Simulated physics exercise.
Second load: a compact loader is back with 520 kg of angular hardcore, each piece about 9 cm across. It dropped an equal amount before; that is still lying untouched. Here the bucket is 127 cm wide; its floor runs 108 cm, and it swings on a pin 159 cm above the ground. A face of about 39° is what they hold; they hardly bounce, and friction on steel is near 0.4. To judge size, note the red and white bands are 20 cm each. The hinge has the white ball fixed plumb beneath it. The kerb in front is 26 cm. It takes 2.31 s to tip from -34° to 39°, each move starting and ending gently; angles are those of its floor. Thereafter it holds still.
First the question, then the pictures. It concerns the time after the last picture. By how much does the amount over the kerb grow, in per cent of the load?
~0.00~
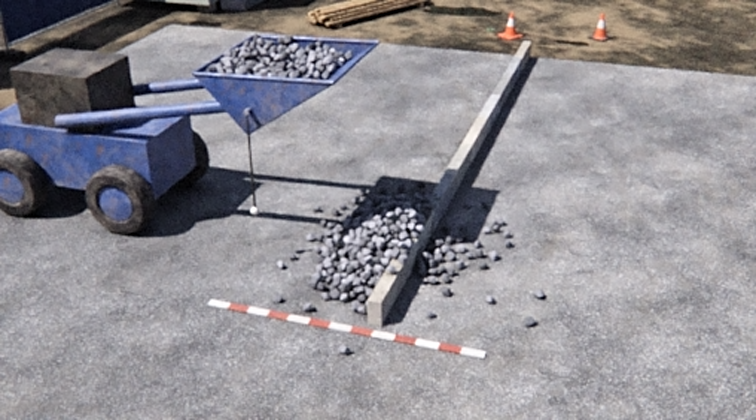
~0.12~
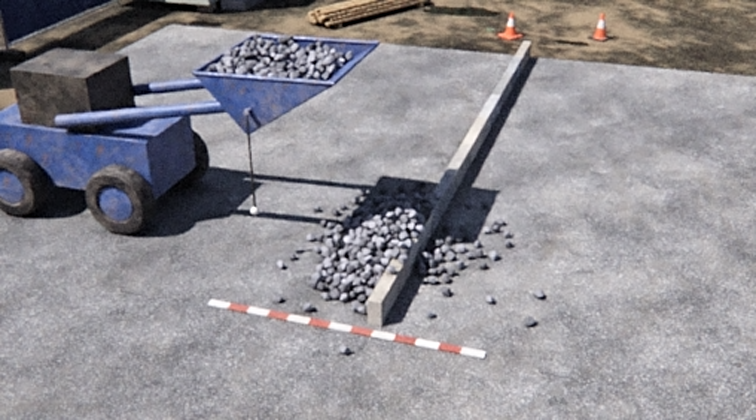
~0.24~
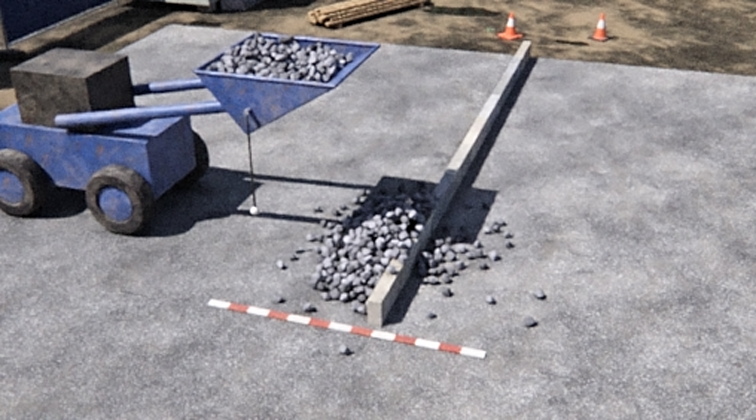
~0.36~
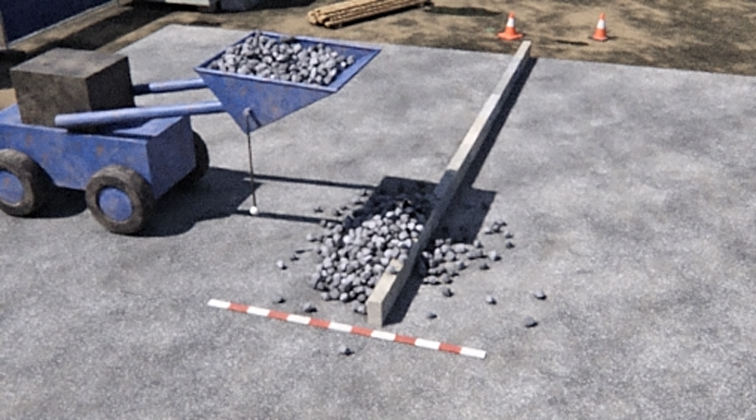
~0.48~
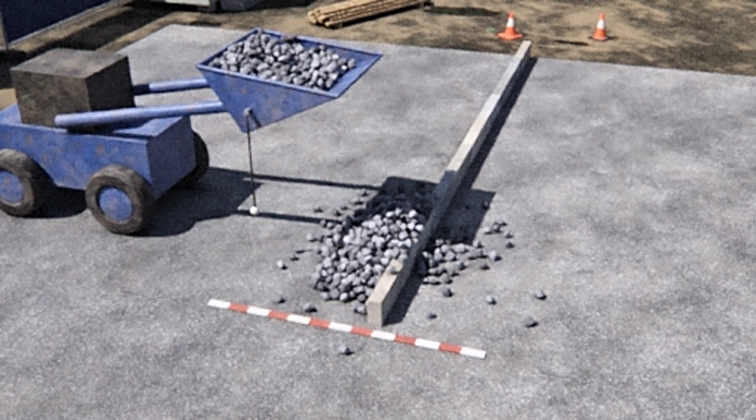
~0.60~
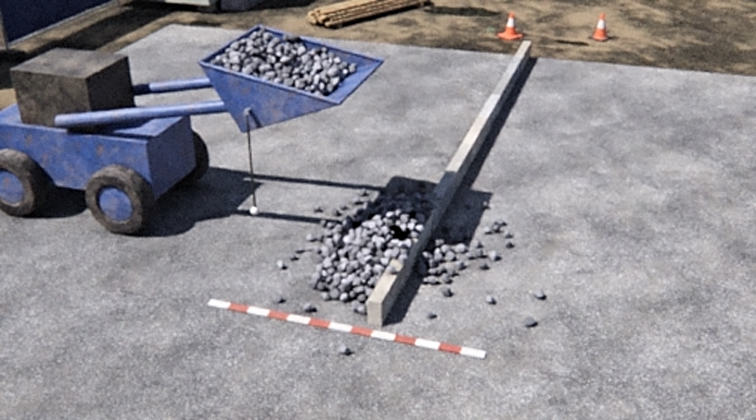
About 2 per cent.
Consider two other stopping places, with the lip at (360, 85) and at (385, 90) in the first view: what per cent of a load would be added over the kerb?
First place about 35 %, second about 70 %.
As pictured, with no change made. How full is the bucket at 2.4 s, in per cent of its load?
Estimate: 35 % remaining inside, roughly.
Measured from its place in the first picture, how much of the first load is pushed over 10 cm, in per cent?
Roughly 0 % of them.
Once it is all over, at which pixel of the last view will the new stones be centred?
The centre sits about (365, 222).
After 1.7 s the floor is at 28°; in per cent of one load, 100 in the bucket, 92 on this side of the kerb, 8 over the kerb; the foremost stones are at (506, 265).
After 2.4 s the floor is at 39°; in per cent of one load, 33 in the bucket, 159 on this side of the kerb, 8 over the kerb; the foremost stones are at (506, 265).
After 2.8 s the floor is at 39°; in per cent of one load, 5 in the bucket, 186 on this side of the kerb, 9 over the kerb; the foremost stones are at (506, 265).
After 5.6 s the floor is at 39°; in per cent of one load, 0 in the bucket, 190 on this side of the kerb, 10 over the kerb; the foremost stones are at (506, 265). Net gain over the kerb, 2.
